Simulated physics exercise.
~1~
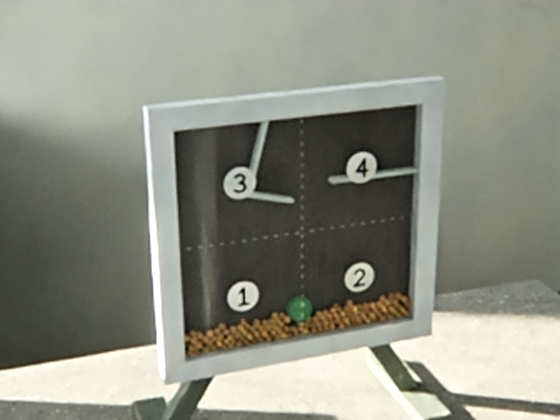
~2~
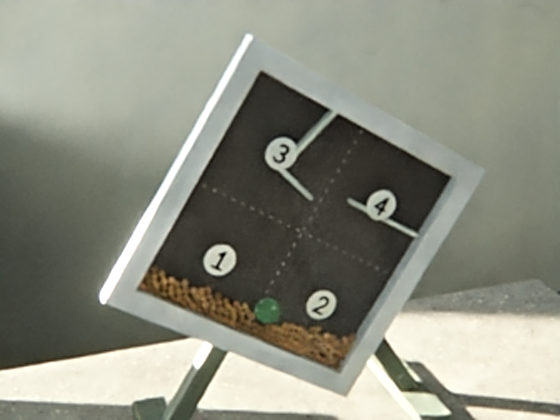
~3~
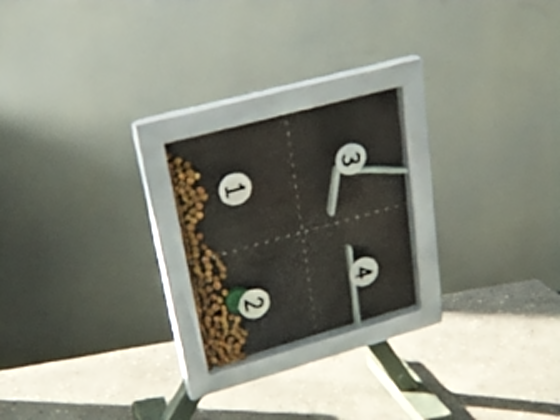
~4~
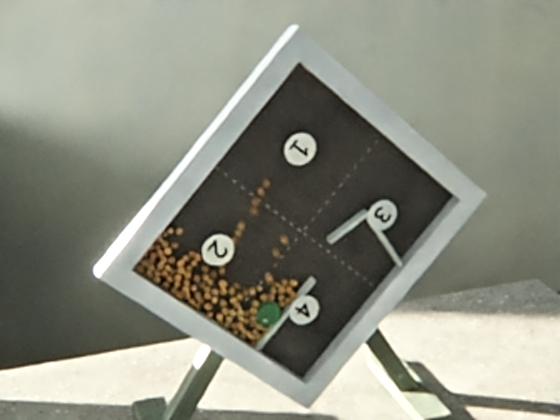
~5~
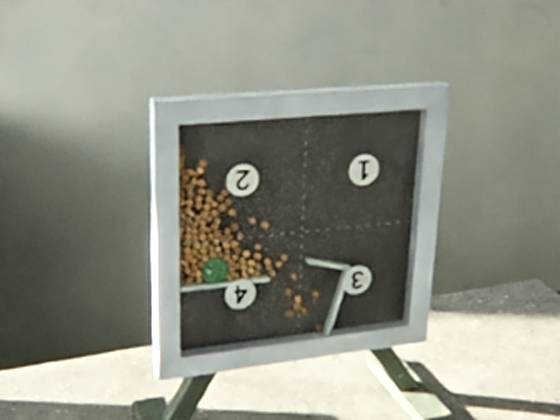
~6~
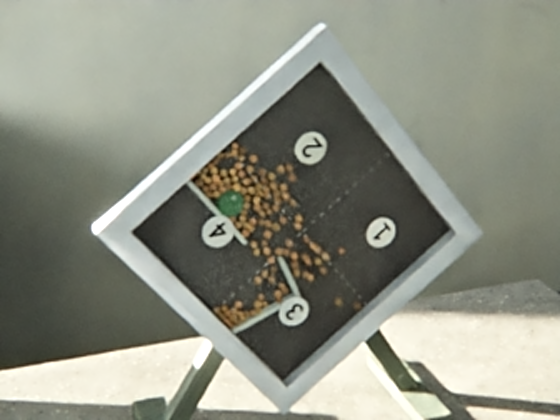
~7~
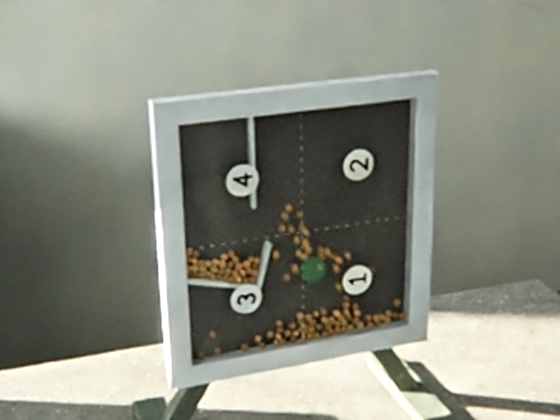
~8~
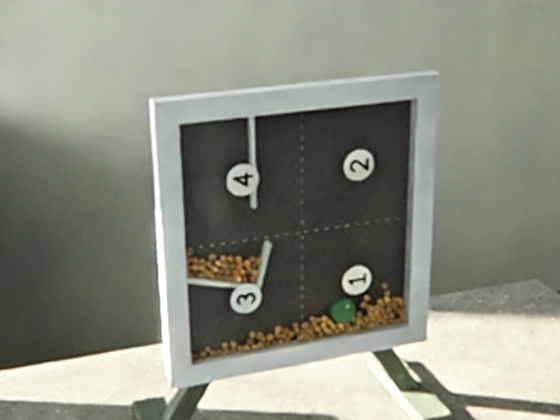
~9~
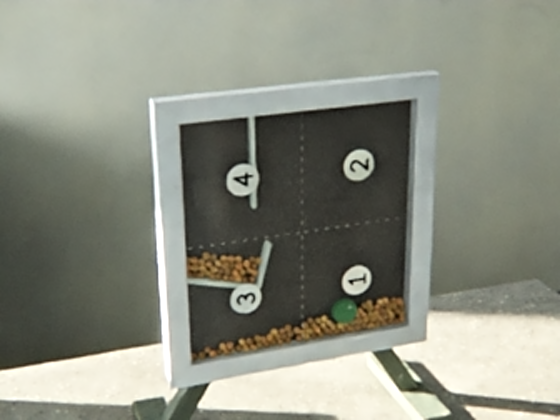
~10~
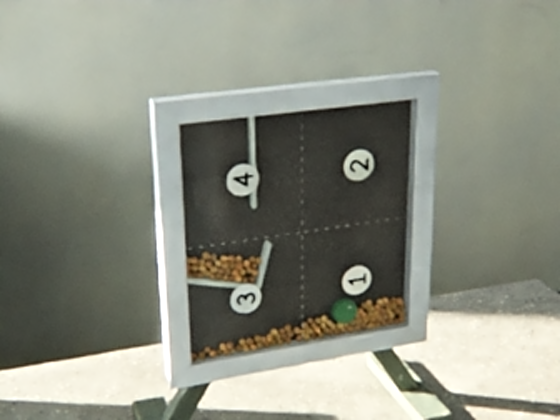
A square pale-framed case with a dark face stands on green legs on a sunlit ledge against a grey wall, seen from the front by a still camera. Small orange-brown beads line its bottom, with a green disc among them, below numbered quarters and thin pale bars. The case turns clockwise, and the beads and disc slide to the left side. As it keeps turning, they pile against one bar, then spill down toward another. After three quarters of a full turn it stops, with some beads held on a left ledge and the rest along the bottom, the disc resting at lower right in quarter one.
